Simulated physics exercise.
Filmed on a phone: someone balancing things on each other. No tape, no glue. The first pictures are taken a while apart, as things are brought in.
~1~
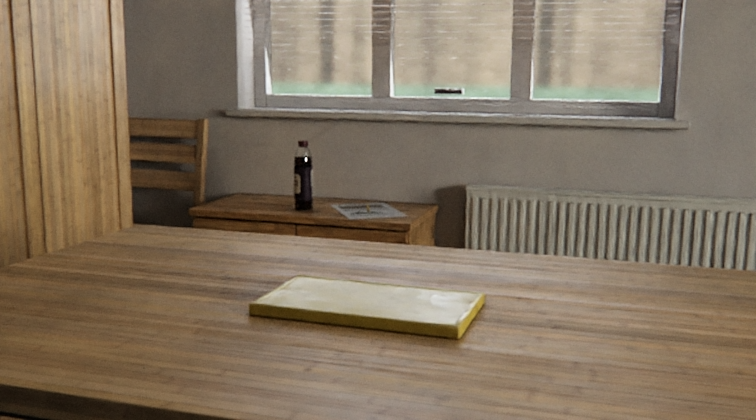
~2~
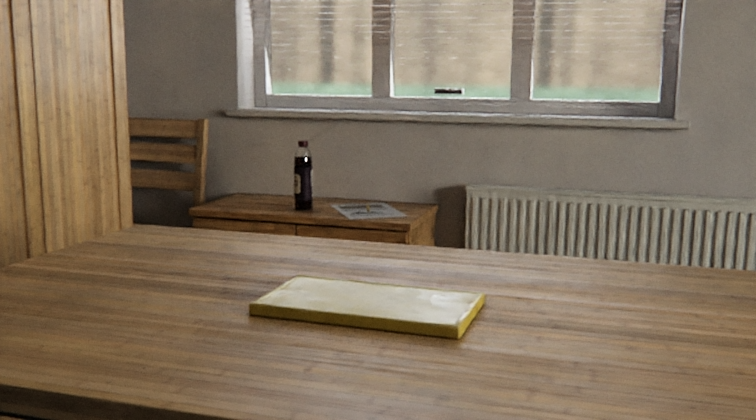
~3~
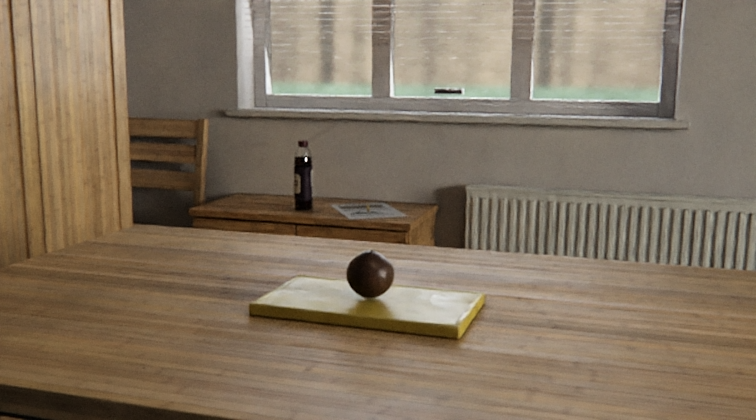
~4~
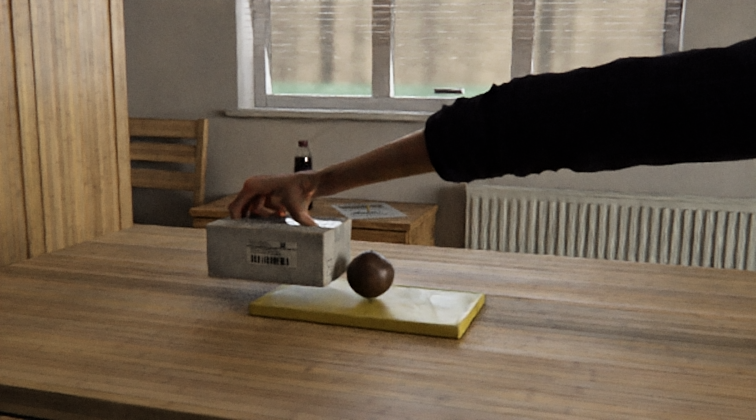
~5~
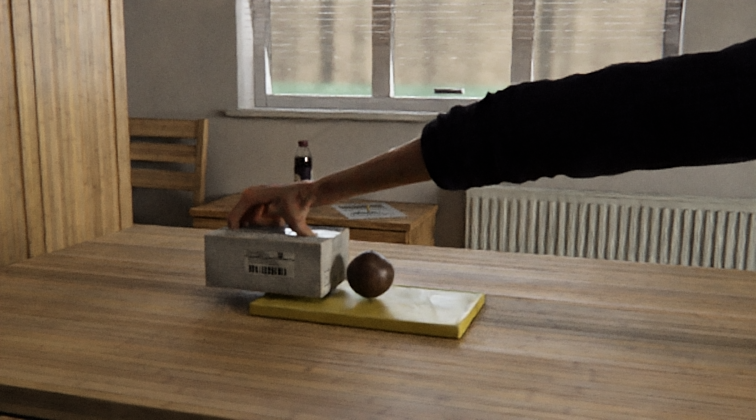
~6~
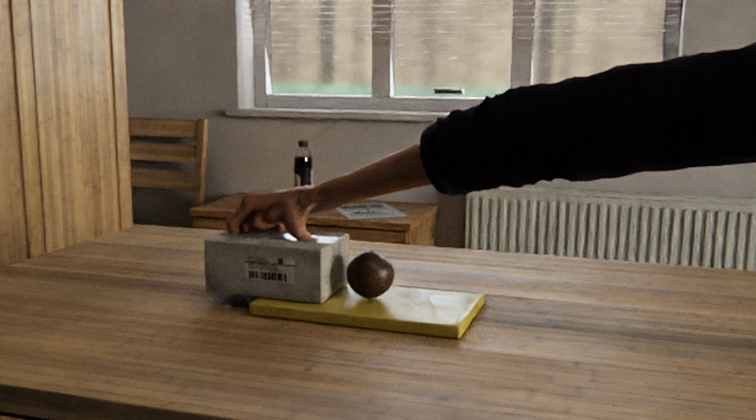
A white box being lowered by a hand onto a yellow board beside a brown onion on a wooden table.
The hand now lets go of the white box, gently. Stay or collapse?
In the end the pile holds.
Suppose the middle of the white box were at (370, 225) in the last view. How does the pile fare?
Then it gives way.
Then, 0.70 s past the last view, nothing moves.
Then, 1.60 s past the last view, white box resting near (278, 263).
Finally, all 3 still in place. Final places as the last picture's camera would see them, white box near (278, 263). The pile keeps its balance.
